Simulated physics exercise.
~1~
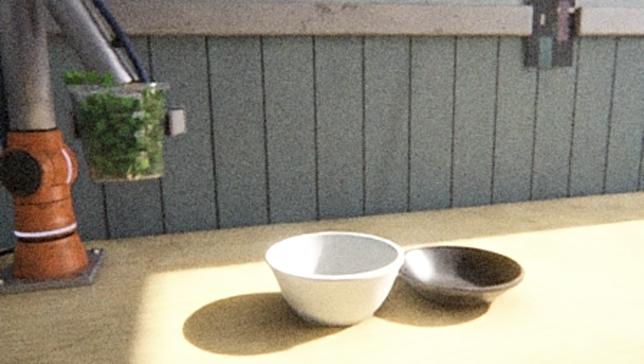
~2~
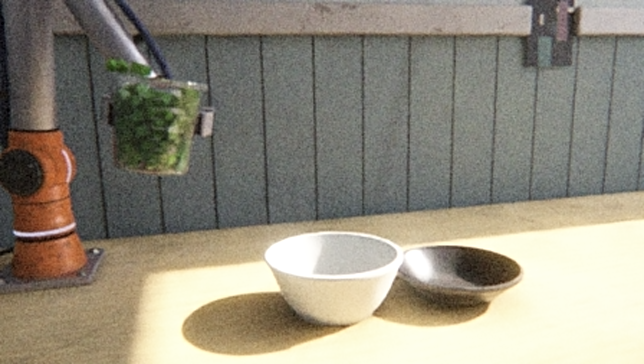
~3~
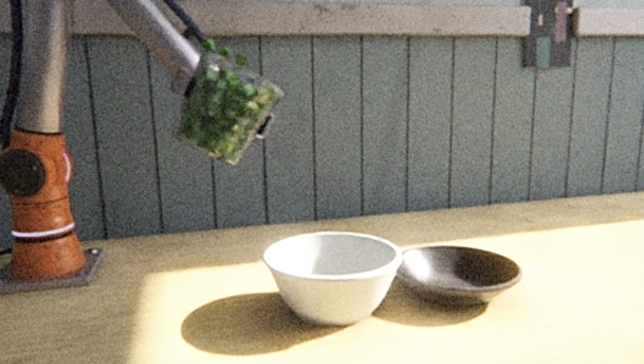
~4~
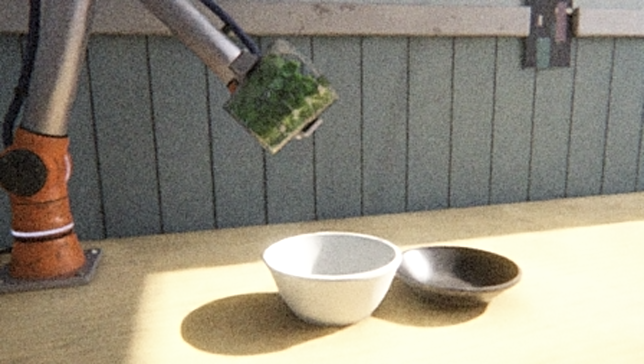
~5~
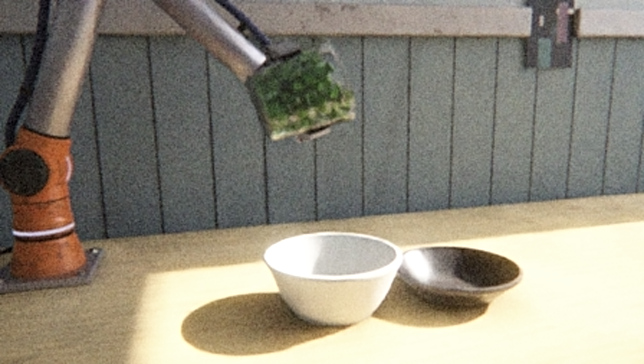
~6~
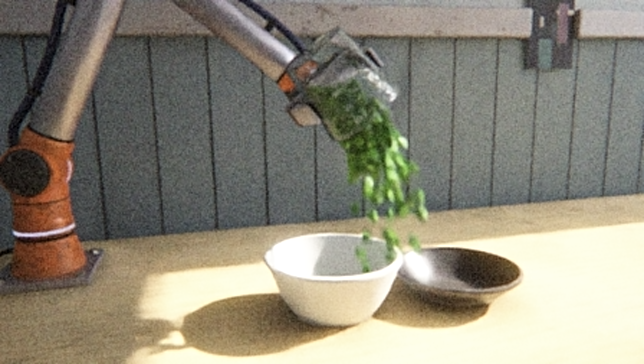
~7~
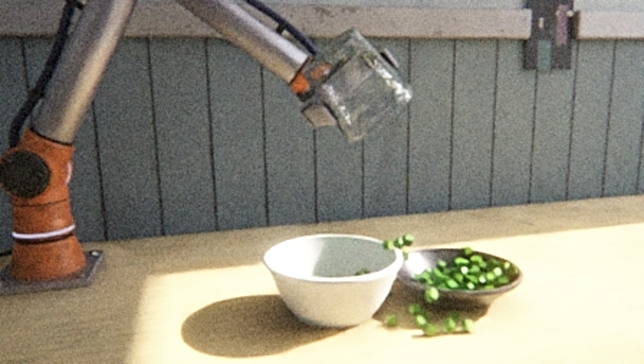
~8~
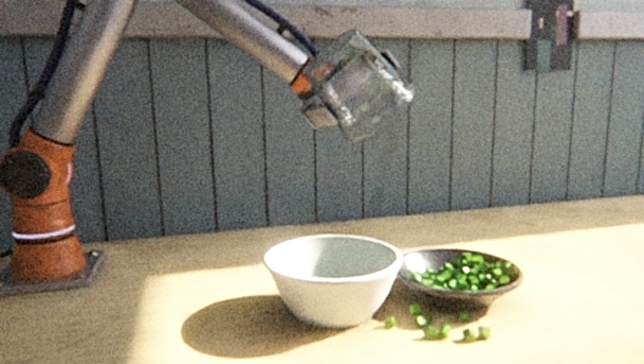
A robot arm with an orange base carries a clear cup of green vegetable pieces above a pale, sunlit wooden table, seen from the side against a grey-blue panelled wall. A white bowl stands near the middle, with a shallow dark bowl to its right. The arm swings the cup rightward, tilting it, until it tips over and the pieces tumble out in a stream. They fall toward both bowls, and some scatter onto the table. Finally, the emptied cup hangs tipped above, the dark bowl holds a visible green heap, and a few pieces lie in front.
